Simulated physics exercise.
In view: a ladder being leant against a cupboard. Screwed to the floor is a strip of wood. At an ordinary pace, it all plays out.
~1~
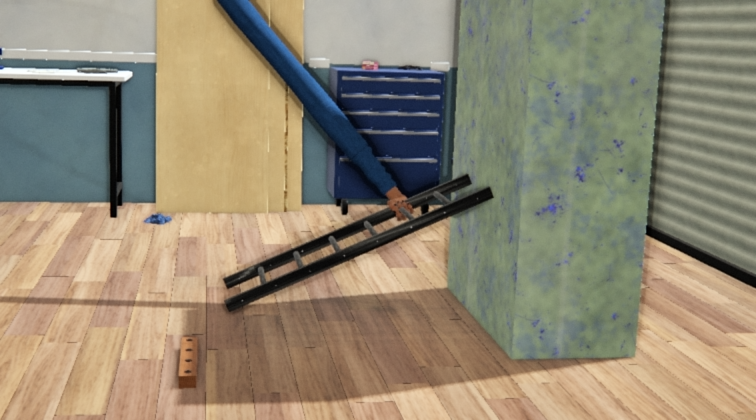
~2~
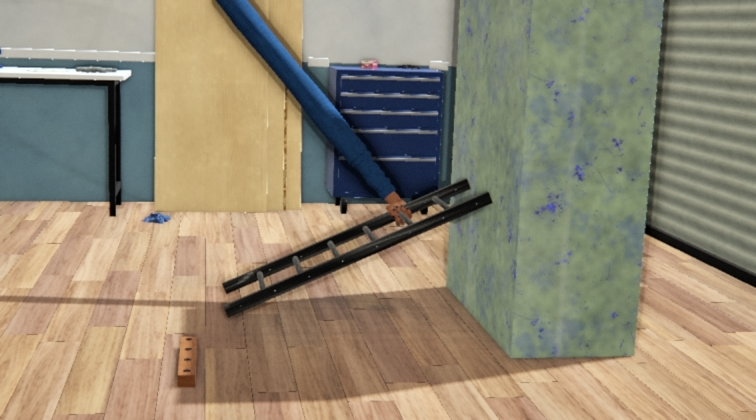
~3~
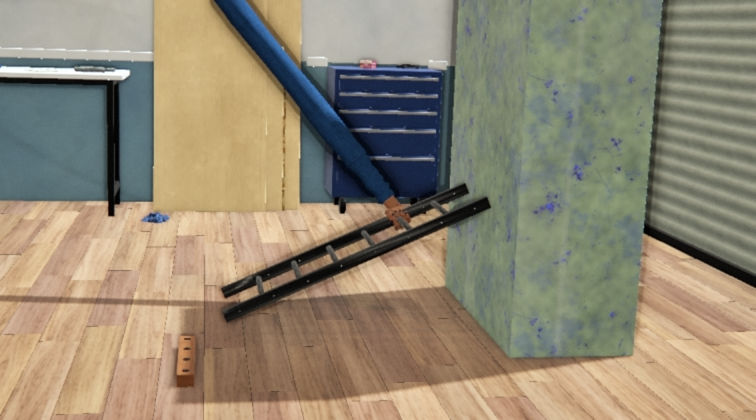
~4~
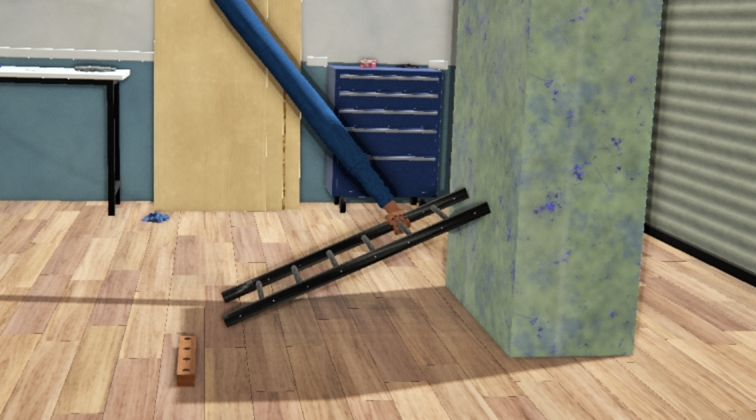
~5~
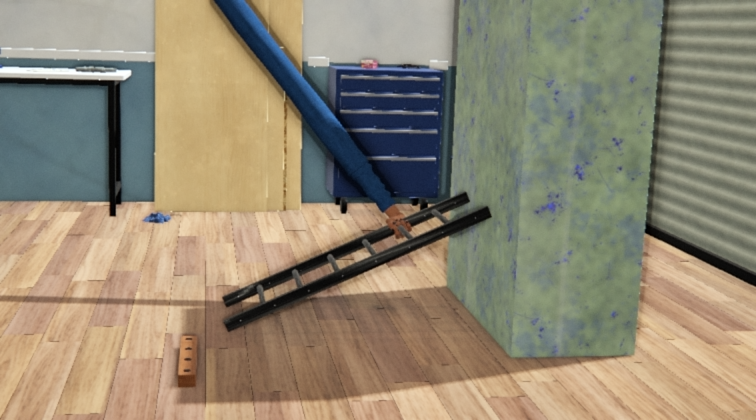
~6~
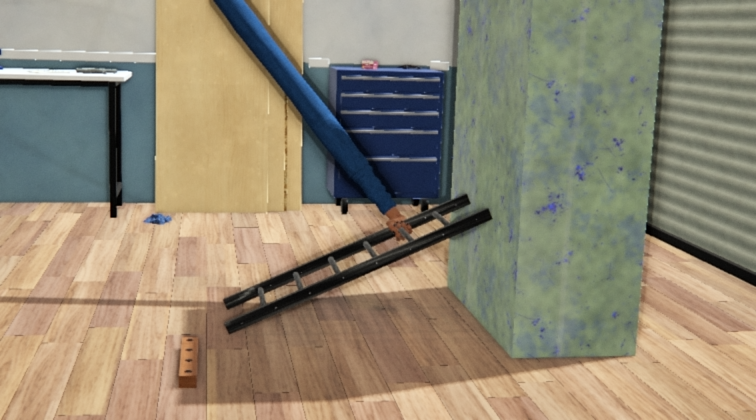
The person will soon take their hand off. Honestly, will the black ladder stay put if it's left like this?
No, it's going to go down, I think.
Then, 0.28 s later than the last frame, black ladder tilted by 17° near (343, 298).
Then, 0.56 s later than the last frame, black ladder tilted by 18° near (340, 289).
When it is over, the black ladder gives way at the feet, near (341, 314).
